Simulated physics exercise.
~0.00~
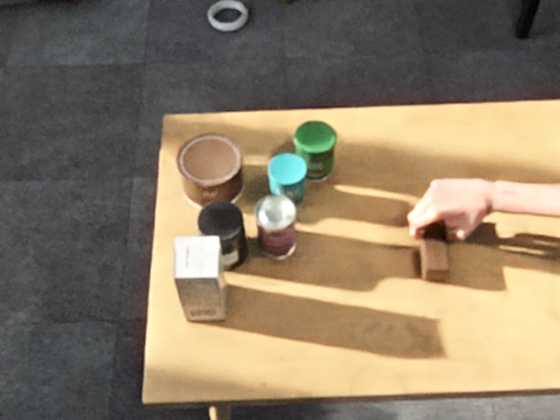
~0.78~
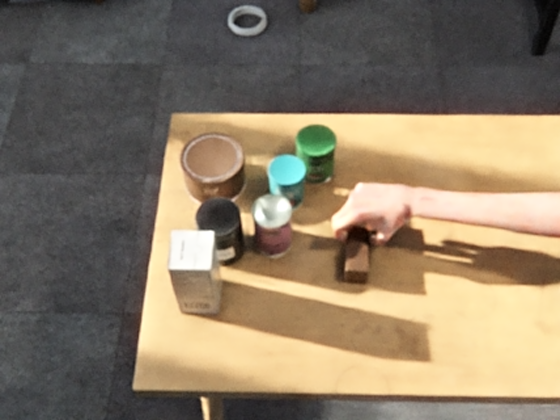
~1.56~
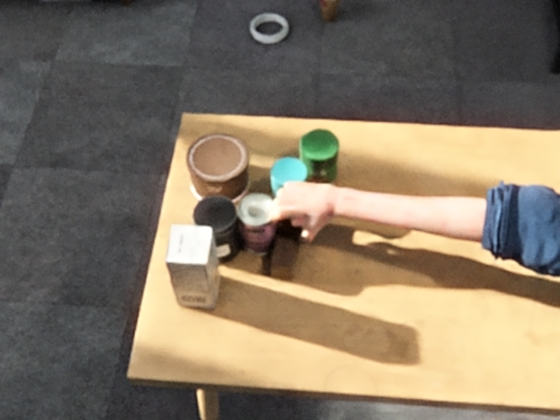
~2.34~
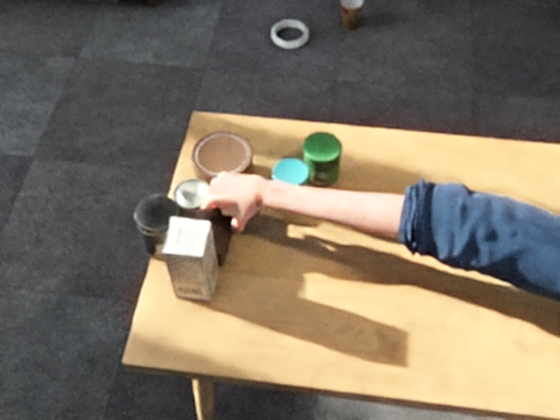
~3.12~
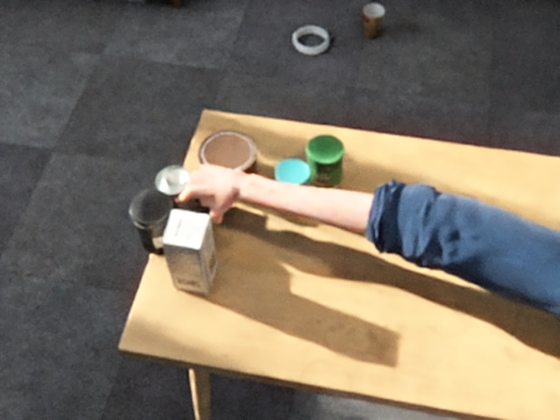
The clip opens on a wooden table with six containers crowded at its left end, including a brown tub, green and turquoise tins, a pink tin, a black jar and a white carton. A hand holding a small dark block slides it leftward across the open tabletop. The block closes in on the pink tin and nudges it slightly. As the push continues, the pink tin and black jar slide together toward the left edge. At the end, both stand upright near that edge, the hand still beside them, while the other four remain in place.
